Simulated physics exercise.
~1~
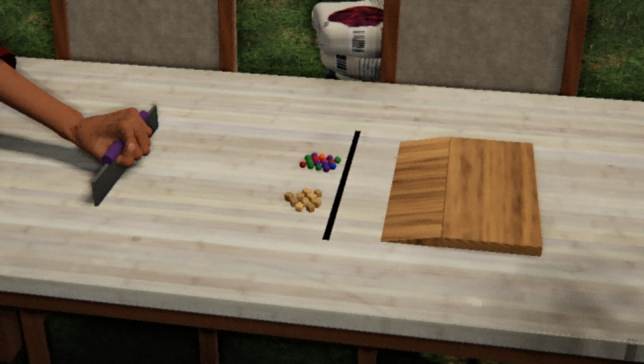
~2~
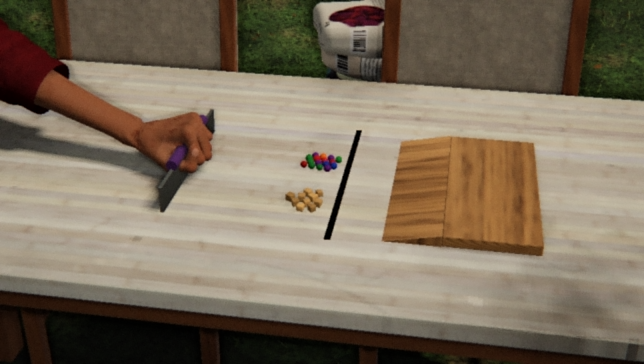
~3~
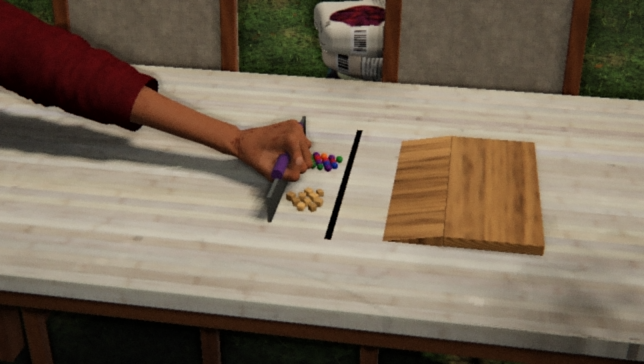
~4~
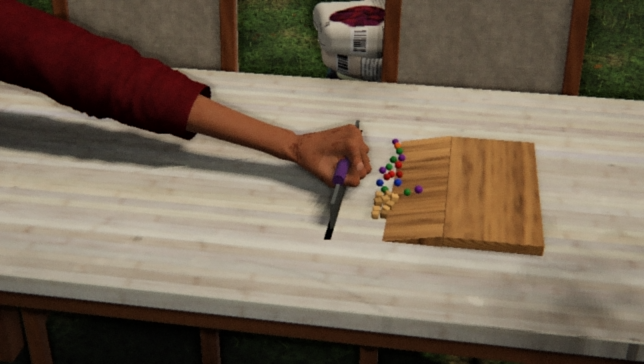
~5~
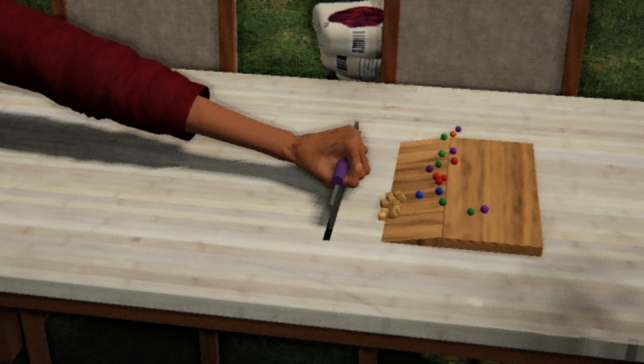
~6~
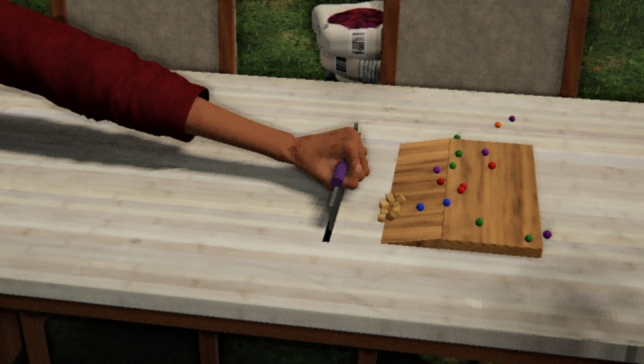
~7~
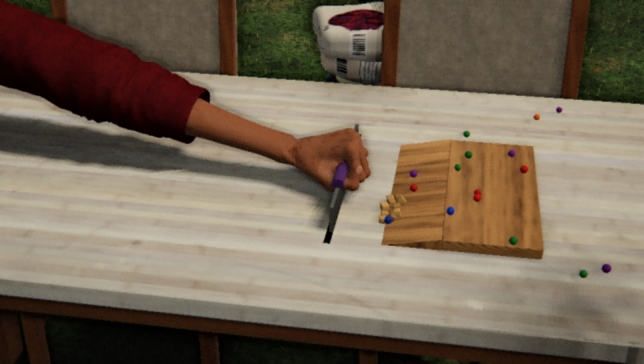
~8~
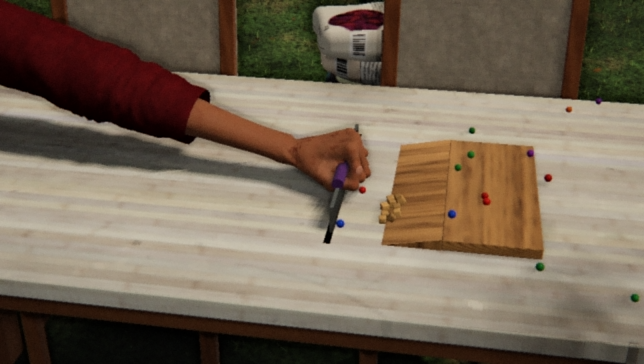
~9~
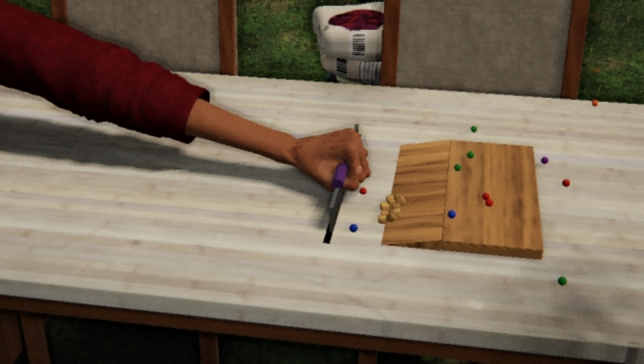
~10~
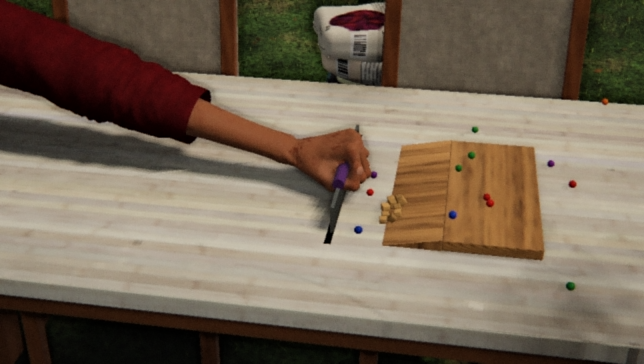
A hand sweeps colored balls and tan bits toward a wooden slab; the balls scatter widely.
